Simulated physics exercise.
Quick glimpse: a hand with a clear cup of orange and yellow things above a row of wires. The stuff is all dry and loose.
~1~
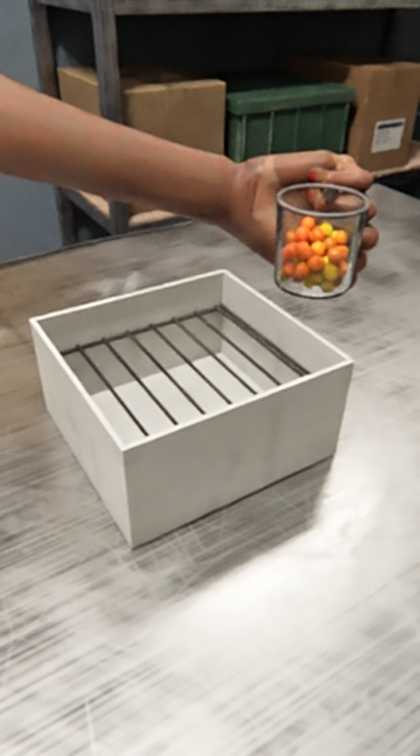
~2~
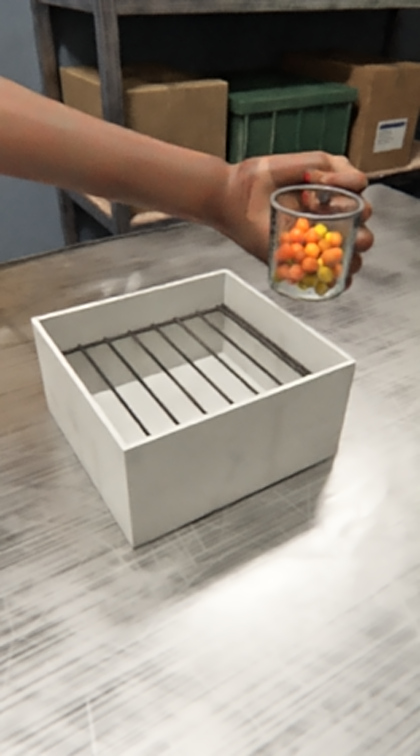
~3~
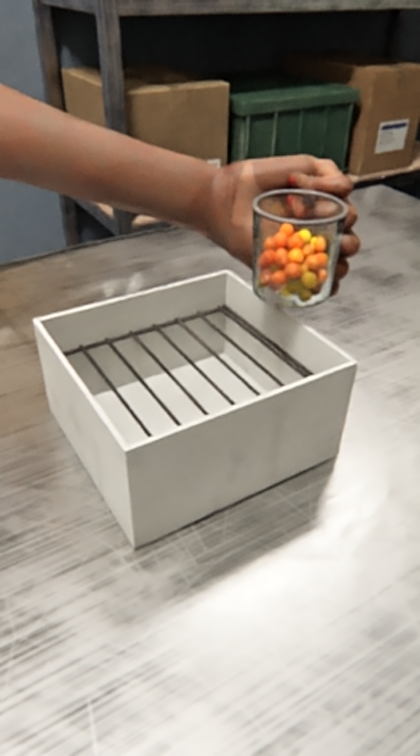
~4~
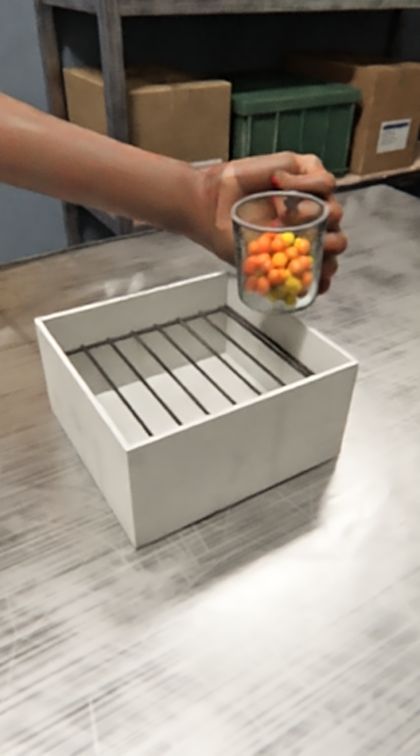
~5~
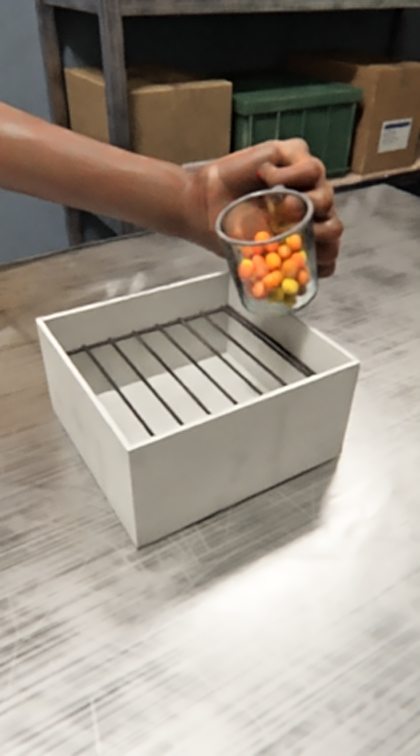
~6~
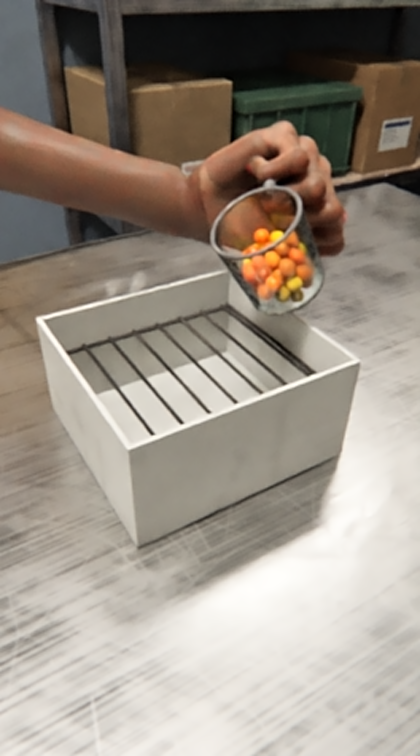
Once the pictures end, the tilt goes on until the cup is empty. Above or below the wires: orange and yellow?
Orange: Gone through; yellow: Gone through.
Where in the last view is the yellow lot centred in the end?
It ends up somewhere around (186, 418).
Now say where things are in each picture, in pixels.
Cup at (317, 242), upright; rack at (119, 399), 10 wires across; orange wooden balls at (316, 261), narrower than the gaps; yellow marbles at (307, 266), narrower than the gaps, in the first frame.
Cup at (311, 244), upright; yellow ones at (301, 268), in the second frame.
Cup at (295, 249), upright; orange ones at (295, 269), in the third frame.
Cup at (279, 254), tipped 5°; yellow ones at (270, 278), in the fourth frame.
Cup at (271, 256), tipped 18°; orange ones at (277, 273), in the fifth frame.
Cup at (272, 255), tipped 31°; rack at (125, 398); orange ones at (280, 268); yellow ones at (283, 283), in the sixth frame.
Then, 0.23 s past the last view, orange ones, all in the cup; yellow ones, all in the cup.
Then, 0.51 s past the last view, orange ones, all in the cup; yellow ones, all in the cup.
Then, 0.82 s past the last view, orange ones, about a third in the cup, about a third on or over the wires, about a quarter under the rack; yellow ones, about half in the cup, about a quarter on or over the wires, about a quarter under the rack.
Finally, orange ones, all under the rack; yellow ones, all under the rack.
